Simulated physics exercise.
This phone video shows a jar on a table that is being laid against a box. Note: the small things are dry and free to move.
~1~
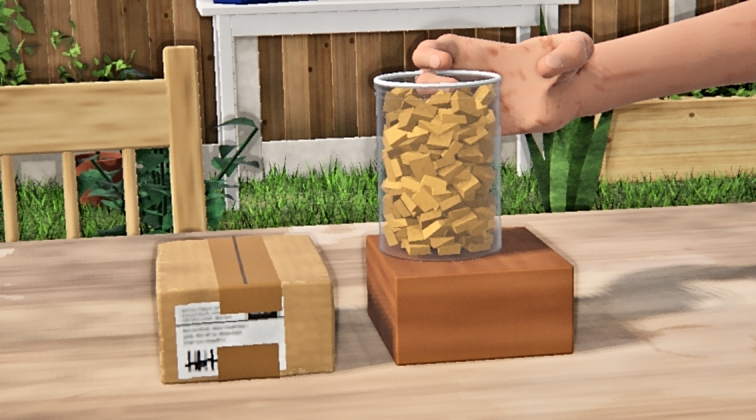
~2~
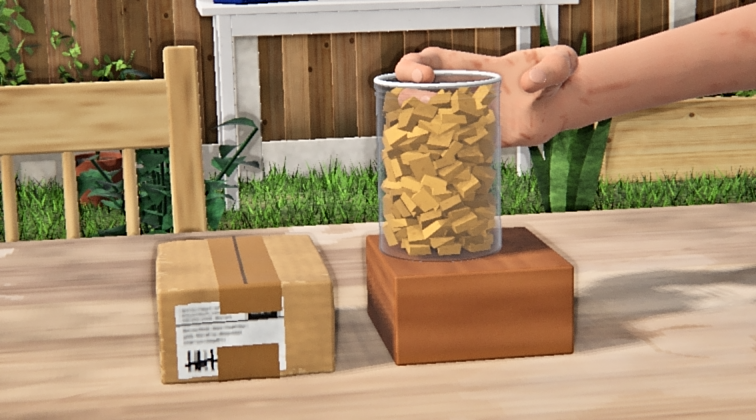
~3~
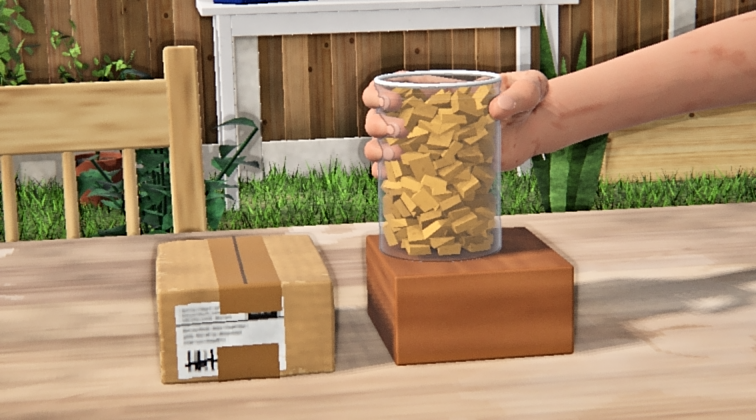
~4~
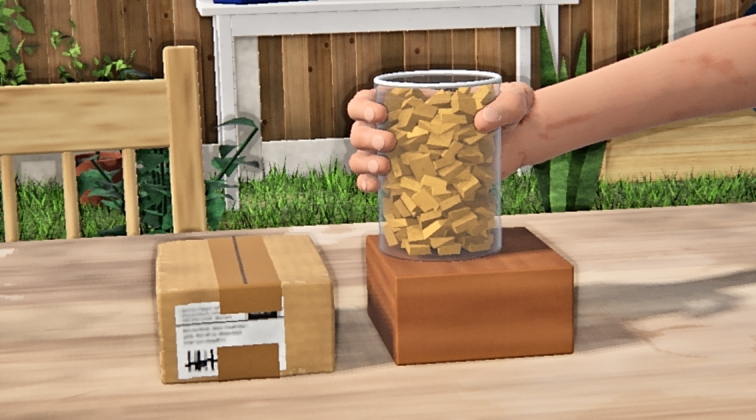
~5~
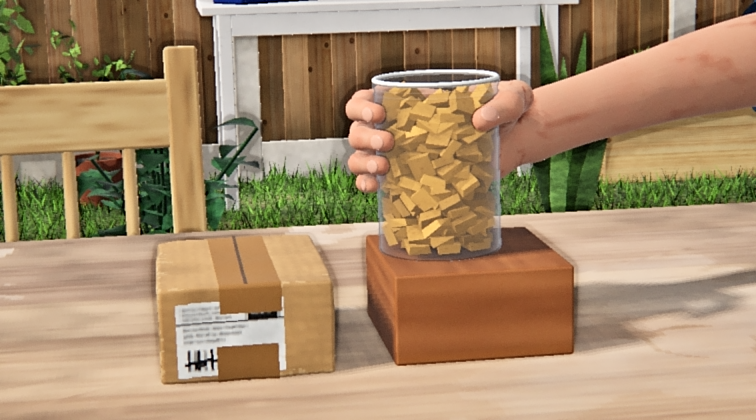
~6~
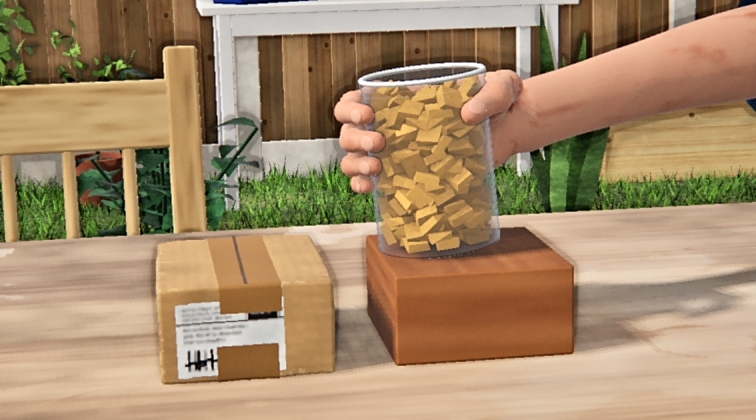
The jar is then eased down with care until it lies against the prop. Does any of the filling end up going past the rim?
Yes - some falls out.
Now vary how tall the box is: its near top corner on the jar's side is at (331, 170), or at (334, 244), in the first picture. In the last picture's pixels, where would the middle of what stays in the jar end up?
I'd put it close to (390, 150) first and close to (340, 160) after that.
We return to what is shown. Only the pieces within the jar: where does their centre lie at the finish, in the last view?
It comes out near (304, 202) in the last picture, I'd say.
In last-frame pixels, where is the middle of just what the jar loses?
Centre at rest: About (182, 252).
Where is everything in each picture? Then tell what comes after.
In the first picture, jar at (439, 164), nearly full of cereal squares; box at (241, 304), its top about level with the jar's foot.
In the second picture, jar at (439, 164), upright; rim at (378, 82); top of the contents at (440, 105).
In the third picture, jar at (439, 164), upright; rim at (378, 82); box at (241, 304).
In the fourth picture, jar at (439, 164), upright; rim at (378, 82); top of the contents at (440, 105).
In the fifth picture, jar at (438, 163), upright; rim at (376, 82); box at (241, 304).
In the sixth picture, jar at (431, 159), leaning 5°; rim at (362, 83); box at (241, 304), its top about level with the jar's foot.
Then, 0.62 s past the last view, the jar leans 34°; everything is still inside.
Then, 1.28 s past the last view, the jar leans 65°; everything is still inside.
Then, 2.07 s past the last view, the jar rests on the box at 87°; a small part of the cereal squares out of it.
Finally, the jar rests on the box at 87°; a small part of the cereal squares out of it.
